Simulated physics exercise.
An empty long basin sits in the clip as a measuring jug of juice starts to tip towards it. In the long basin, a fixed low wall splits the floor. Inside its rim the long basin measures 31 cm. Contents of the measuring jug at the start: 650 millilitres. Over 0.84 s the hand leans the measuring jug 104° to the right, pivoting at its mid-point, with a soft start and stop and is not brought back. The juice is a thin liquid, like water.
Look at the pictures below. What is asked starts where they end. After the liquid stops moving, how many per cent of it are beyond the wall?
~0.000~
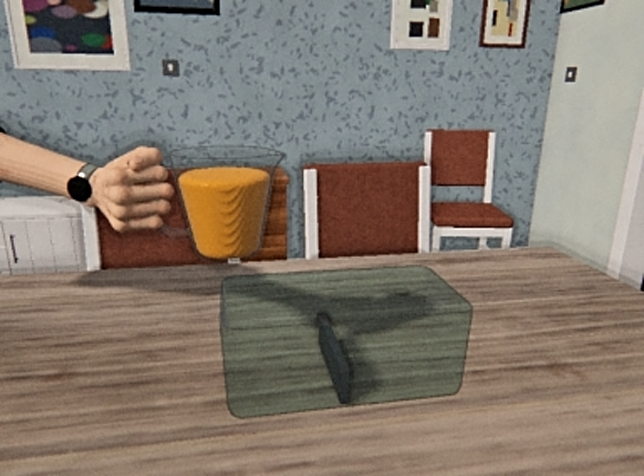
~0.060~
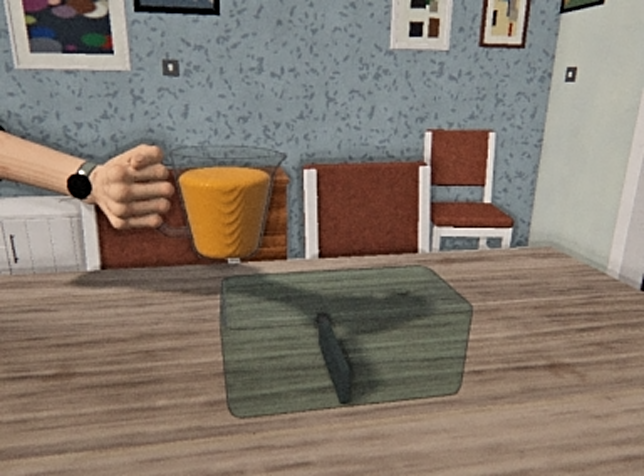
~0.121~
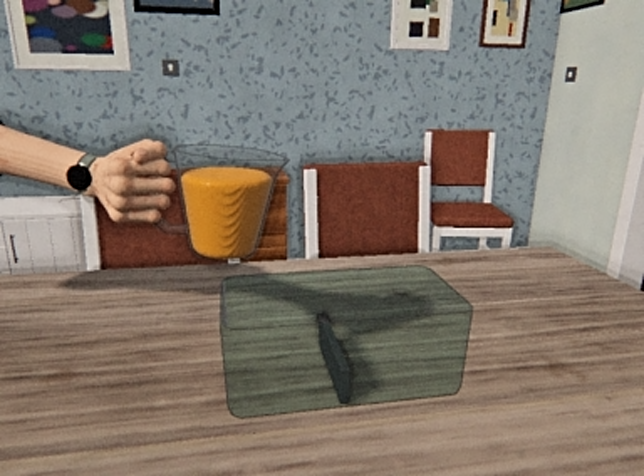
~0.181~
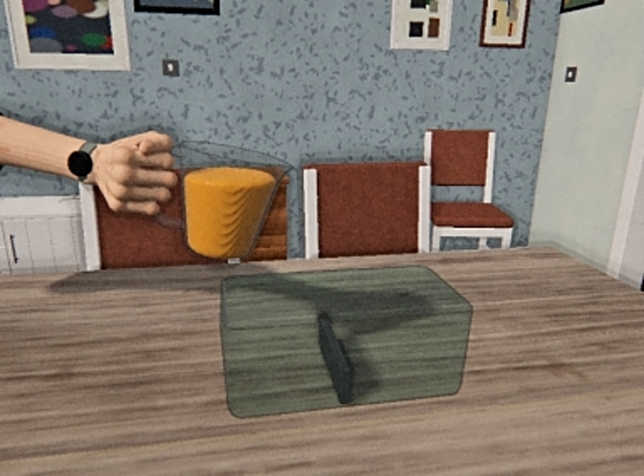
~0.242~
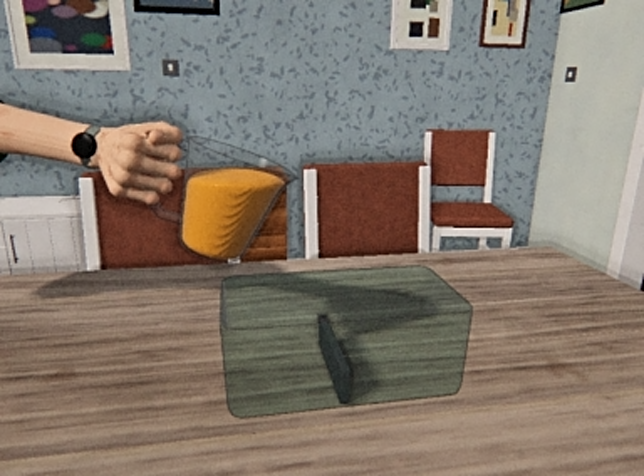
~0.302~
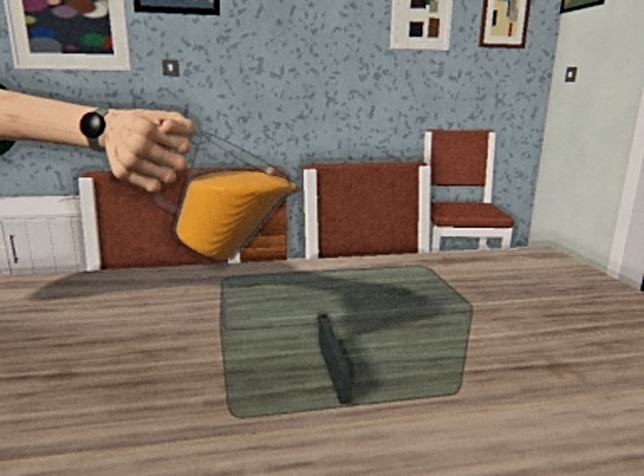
About 44 per cent.
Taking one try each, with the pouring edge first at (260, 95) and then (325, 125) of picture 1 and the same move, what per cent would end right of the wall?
I'd say 25 percent on the first go, 95 percent on the next.
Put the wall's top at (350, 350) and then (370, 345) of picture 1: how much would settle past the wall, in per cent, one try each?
Try 1: 15 %; try 2: 10 %.
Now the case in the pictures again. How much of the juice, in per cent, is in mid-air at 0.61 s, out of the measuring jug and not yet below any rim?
Roughly 24 percent.
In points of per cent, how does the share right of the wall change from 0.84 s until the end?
Net change: A rise of about 2 %.
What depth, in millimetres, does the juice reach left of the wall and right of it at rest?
The left side settles near 16 mm and the right side near 12 mm.
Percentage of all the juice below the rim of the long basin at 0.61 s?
Near 18 in a hundred.
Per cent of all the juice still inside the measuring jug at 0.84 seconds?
10 per cent or thereabouts.
By 0.61 s the tilt is 86° and 57 per cent is still to pour, 3 is left of the wall and 16 right of it.
By 0.84 s the tilt is 104° and 9 per cent is still to pour, 38 is left of the wall and 43 right of it.
By 1.08 s the tilt is 104° and 0 per cent is still to pour, 55 is left of the wall and 44 right of it.
By 1.34 s the tilt is 104° and 0 per cent is still to pour, 55 is left of the wall and 44 right of it.
At rest 55 per cent lies left of the wall, 44 right of it and 1 outside.
